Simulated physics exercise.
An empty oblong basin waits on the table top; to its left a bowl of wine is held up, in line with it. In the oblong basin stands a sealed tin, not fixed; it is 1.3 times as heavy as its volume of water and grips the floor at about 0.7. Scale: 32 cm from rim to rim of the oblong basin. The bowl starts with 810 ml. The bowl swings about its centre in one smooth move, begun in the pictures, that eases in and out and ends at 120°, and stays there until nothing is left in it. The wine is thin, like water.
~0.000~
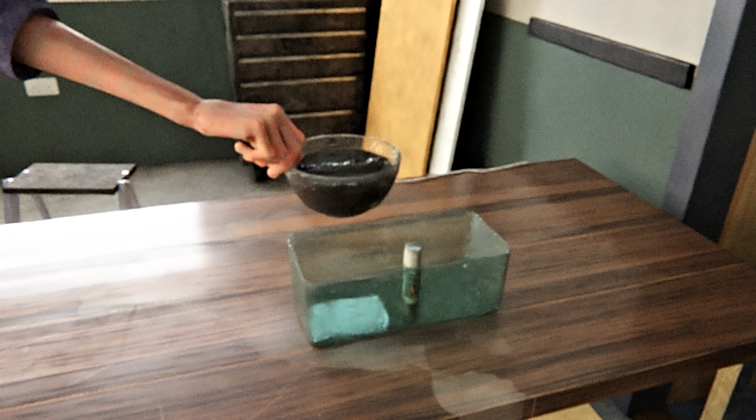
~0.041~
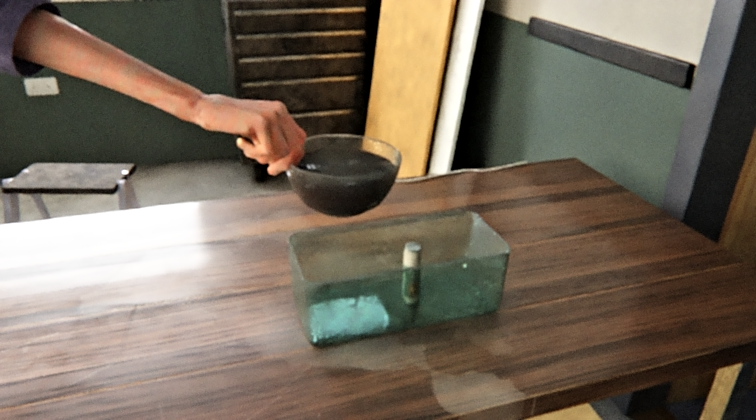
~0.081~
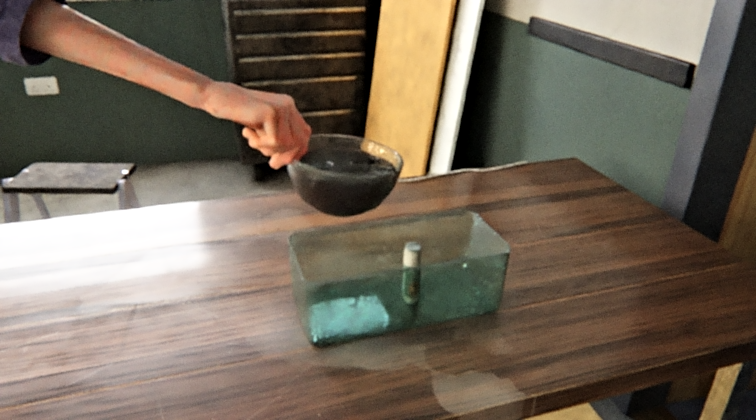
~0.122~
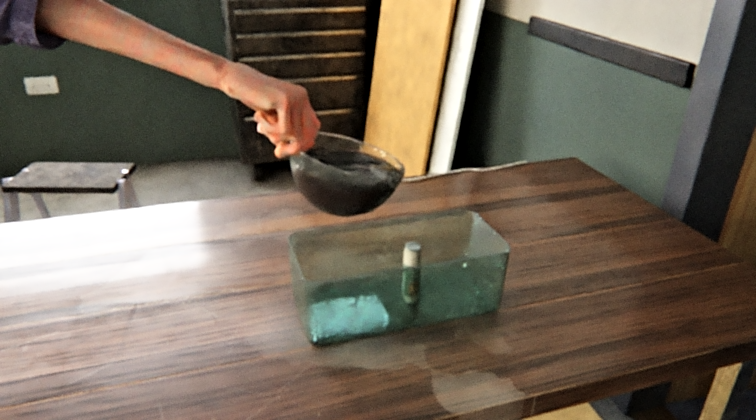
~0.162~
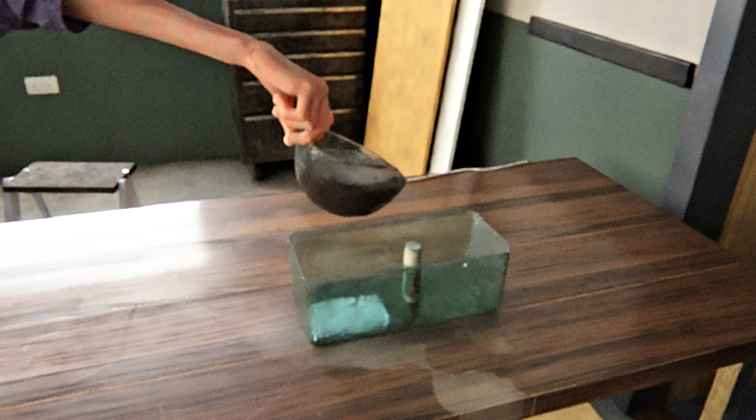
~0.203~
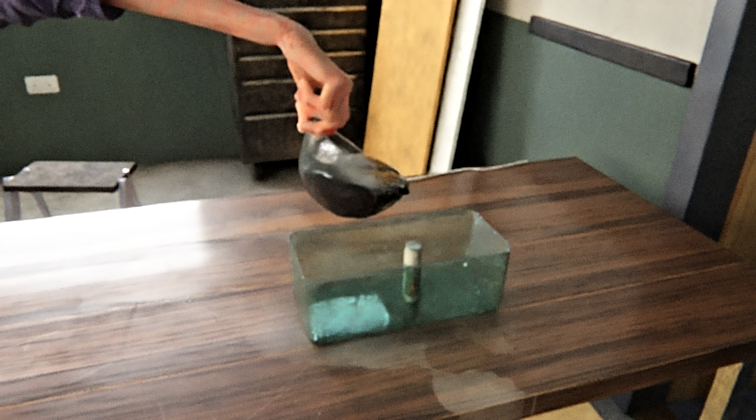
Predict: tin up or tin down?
The tin goes over.
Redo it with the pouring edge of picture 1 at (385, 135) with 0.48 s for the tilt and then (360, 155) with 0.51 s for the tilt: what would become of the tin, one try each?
First it falls; then it topples.
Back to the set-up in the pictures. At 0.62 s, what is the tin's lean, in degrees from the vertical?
It is at some 15°.
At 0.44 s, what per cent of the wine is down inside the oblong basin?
Near 84 in a hundred.
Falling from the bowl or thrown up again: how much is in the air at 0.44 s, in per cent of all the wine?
Near 14 in a hundred.
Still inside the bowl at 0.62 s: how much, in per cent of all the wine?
Some 0 per cent.
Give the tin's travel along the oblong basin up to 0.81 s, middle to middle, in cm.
About 6 cm.
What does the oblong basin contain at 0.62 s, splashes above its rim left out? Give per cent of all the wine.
Near 94 in a hundred.
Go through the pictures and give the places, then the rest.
In the first picture, it leans 0°; its right rim is at (397, 150); the wine meets the walls at (287, 171) and (392, 160); the oblong basin's rim runs from (296, 260) to (491, 230); the tin's top is at (413, 250).
In the second picture, it leans 2°; its right rim is at (397, 152); the wine meets the walls at (288, 170) and (392, 160).
In the third picture, it leans 7°; its right rim is at (399, 157); the wine meets the walls at (290, 167) and (394, 162).
In the fourth picture, it leans 16°; its right rim is at (401, 164); the wine meets the walls at (293, 164) and (396, 165).
In the fifth picture, it leans 28°; its right rim is at (401, 175); the wine meets the walls at (298, 163) and (400, 169).
In the sixth picture, it leans 41°; its right rim is at (398, 188); the wine meets the walls at (302, 165) and (387, 173); 6 per cent is over the edge.
After 0.44 s the tilt is 115° and 3 per cent is still to pour; the tin stands where it began.
After 0.62 s the tilt is 120° and 0 per cent is still to pour; the tin leans 15°.
After 0.81 s the tilt is 120° and 0 per cent is still to pour; the tin leans 60°.
After 1.01 s the tilt is 120° and 0 per cent is still to pour; the tin lies on its side.
In the end the tin lies on its side.
